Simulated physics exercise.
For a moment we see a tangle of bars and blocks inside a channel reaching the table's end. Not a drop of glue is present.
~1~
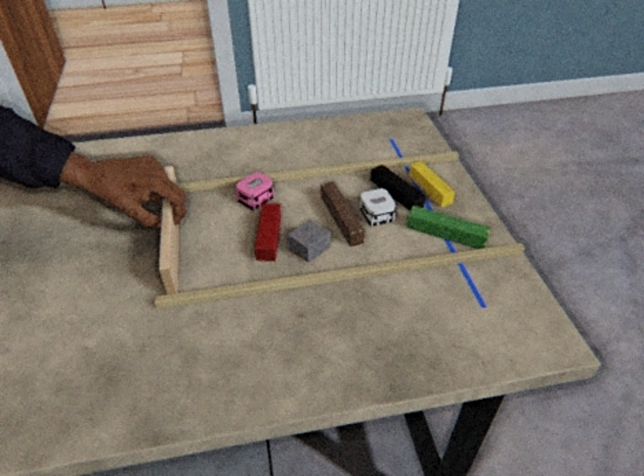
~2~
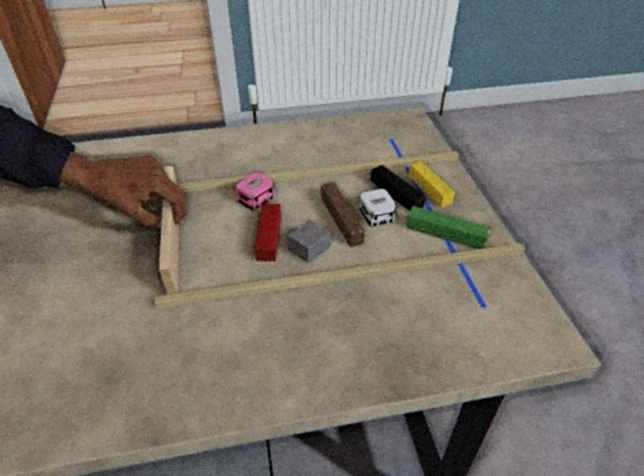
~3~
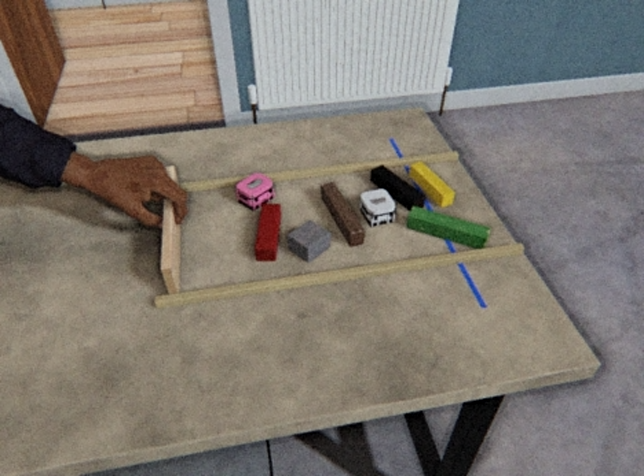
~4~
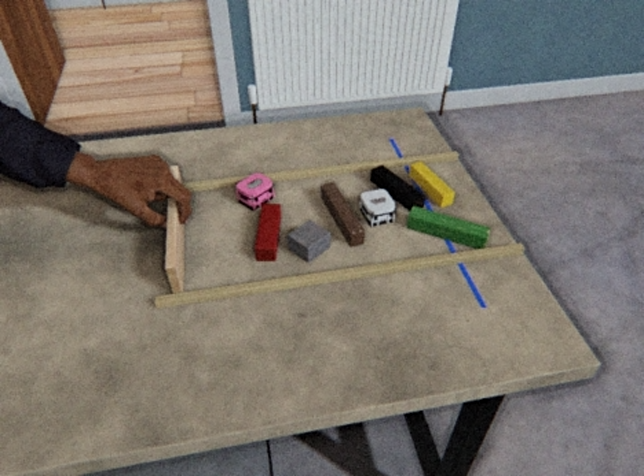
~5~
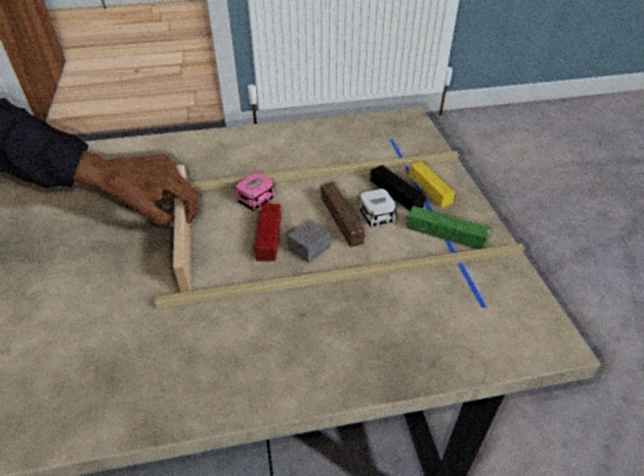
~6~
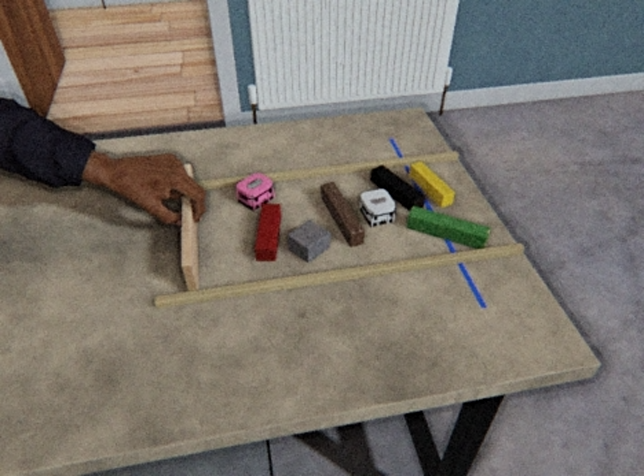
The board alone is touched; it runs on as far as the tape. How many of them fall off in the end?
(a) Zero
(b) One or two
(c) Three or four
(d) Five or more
Option b: One or two.
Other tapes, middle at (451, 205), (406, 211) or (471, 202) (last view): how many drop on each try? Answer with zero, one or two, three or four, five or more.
Either three or four; not one; at least five.
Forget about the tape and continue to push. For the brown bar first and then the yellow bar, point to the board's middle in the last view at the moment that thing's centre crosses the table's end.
The middle would be close to (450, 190) and then close to (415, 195).
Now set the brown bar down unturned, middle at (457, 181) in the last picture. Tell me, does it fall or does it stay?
Note - brown bar not retained.
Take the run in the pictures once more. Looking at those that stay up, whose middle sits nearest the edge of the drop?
Black stick.
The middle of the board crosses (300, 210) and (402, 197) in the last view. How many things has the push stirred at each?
The first count is 4, and then it's 8.
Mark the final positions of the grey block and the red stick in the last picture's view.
Taking them in turn, first comes (479, 226), then (443, 208).
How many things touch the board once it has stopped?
Well, it touches 2.
Soon after, none off yet; yellow bar at rest near (431, 184); green bar at rest near (448, 228); black stick at rest near (397, 188).
In the end, the number that fall off is one or two; gone, green bar and yellow bar.
